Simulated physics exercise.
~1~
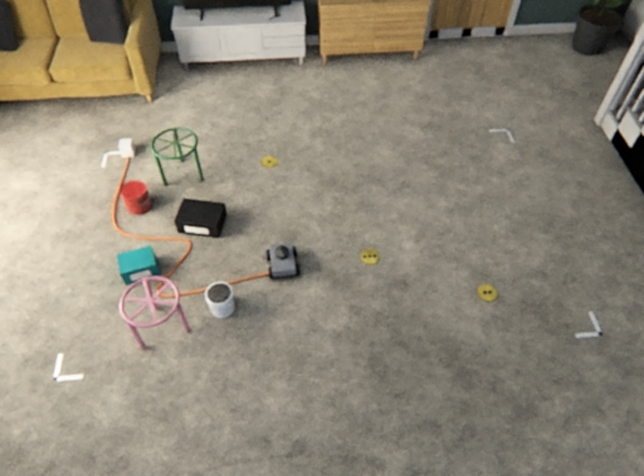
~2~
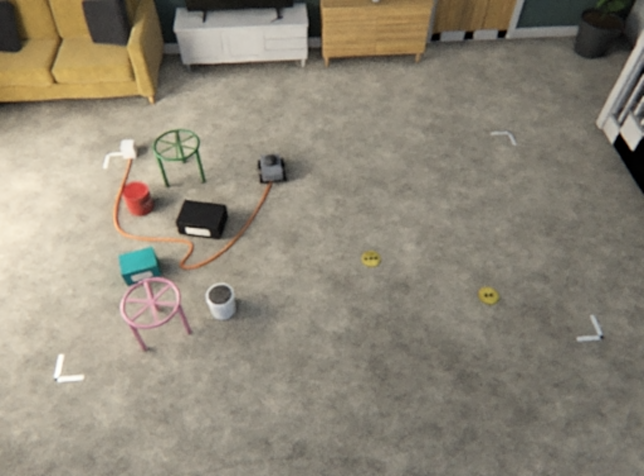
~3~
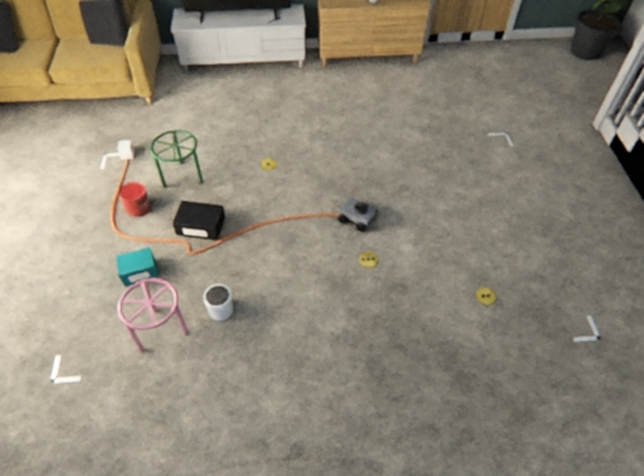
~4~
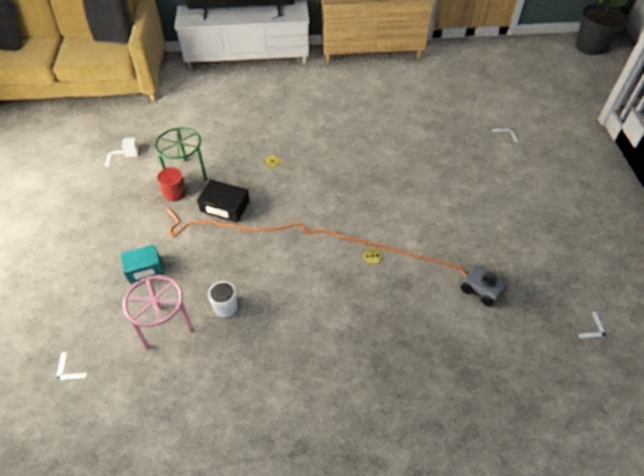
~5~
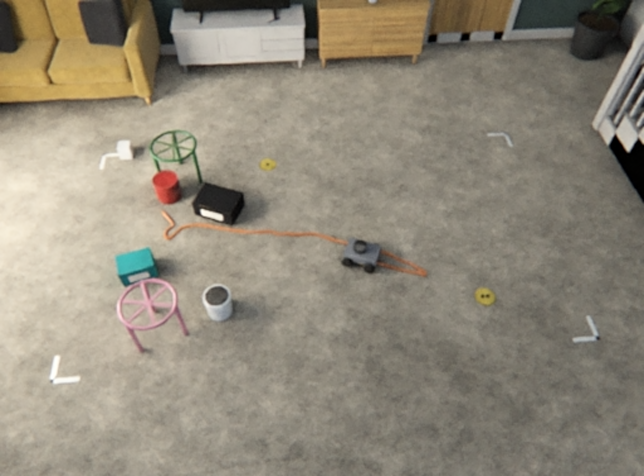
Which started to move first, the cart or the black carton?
The cart moved first, driving up to the mark near the green stool while the black carton stayed put. The carton only shifted later, by the time the cart had reached the mark on the right.
